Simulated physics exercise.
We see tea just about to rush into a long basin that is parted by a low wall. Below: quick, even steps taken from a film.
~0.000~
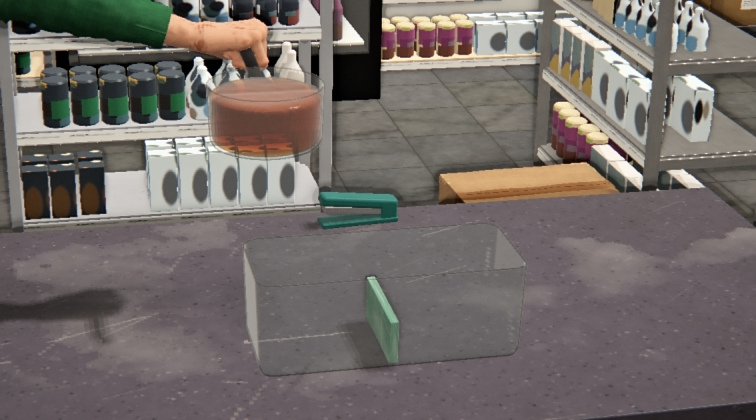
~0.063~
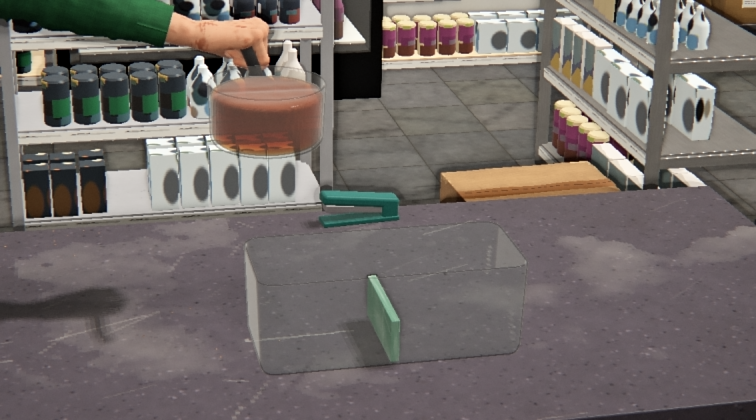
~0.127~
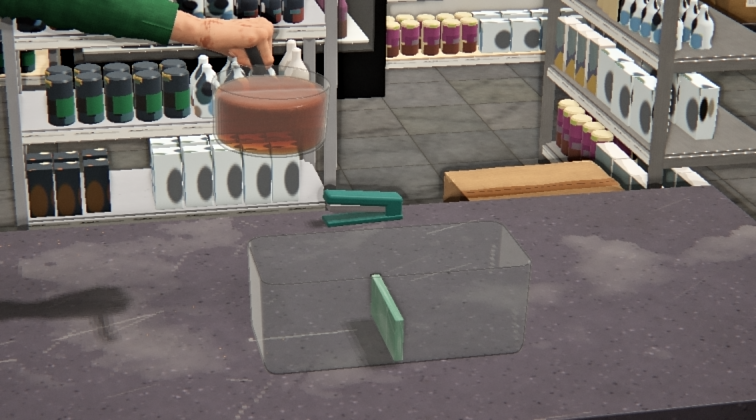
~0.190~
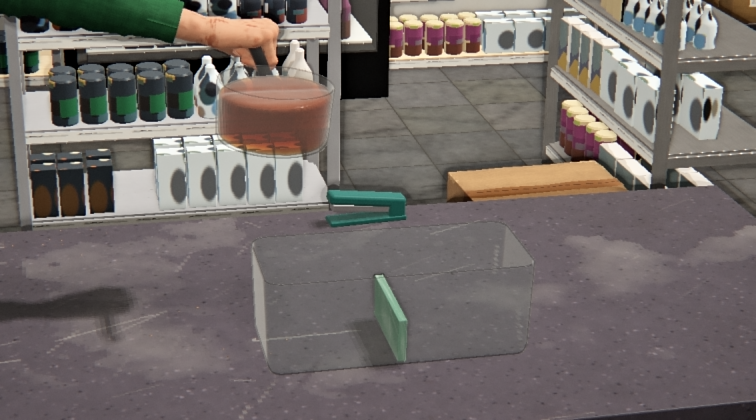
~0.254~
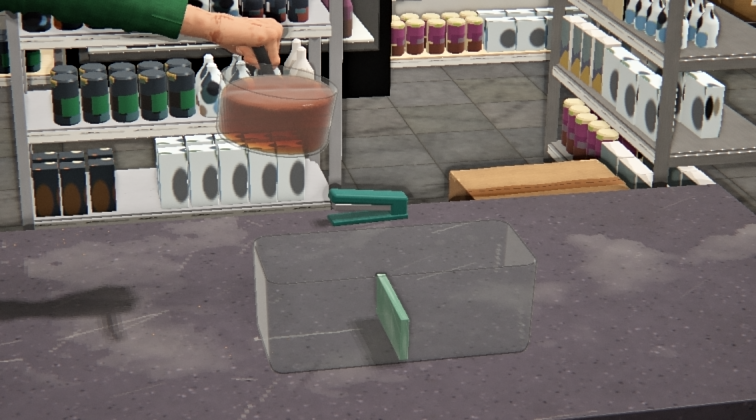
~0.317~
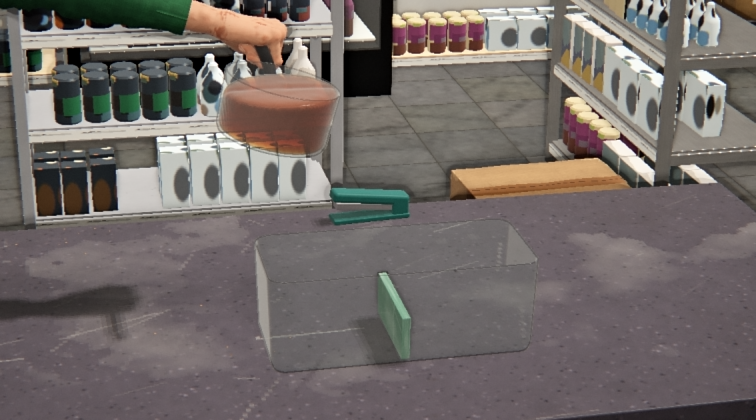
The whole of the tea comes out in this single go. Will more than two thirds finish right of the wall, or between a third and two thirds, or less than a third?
Right of the wall there will be between a third and two thirds.
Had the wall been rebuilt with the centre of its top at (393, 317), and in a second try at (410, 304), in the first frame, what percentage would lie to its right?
45 % then 15 %, approximately.
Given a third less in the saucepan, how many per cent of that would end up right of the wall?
About 35 percent.
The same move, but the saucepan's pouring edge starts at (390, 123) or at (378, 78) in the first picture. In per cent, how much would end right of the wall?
First some 95, then 95 per cent.
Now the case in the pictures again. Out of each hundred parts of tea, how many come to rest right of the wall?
60 %.
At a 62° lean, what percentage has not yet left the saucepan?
Near 55 per cent.
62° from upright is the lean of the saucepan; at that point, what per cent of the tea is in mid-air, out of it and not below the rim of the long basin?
Estimated at 35 per cent or so.
A moment on, the saucepan is tipped part way and 55 per cent is still to pour, 5 is left of the wall and 7 right of it.
Next, the saucepan is tipped on its side and 12 per cent is still to pour, 16 is left of the wall and 58 right of it.
Then the saucepan is tipped right over and 1 per cent is still to pour, 37 is left of the wall and 59 right of it.
Later the saucepan is tipped right over and 0 per cent is still to pour, 40 is left of the wall and 59 right of it.
Finally, 40 per cent lies left of the wall, 59 right of it and 1 outside.
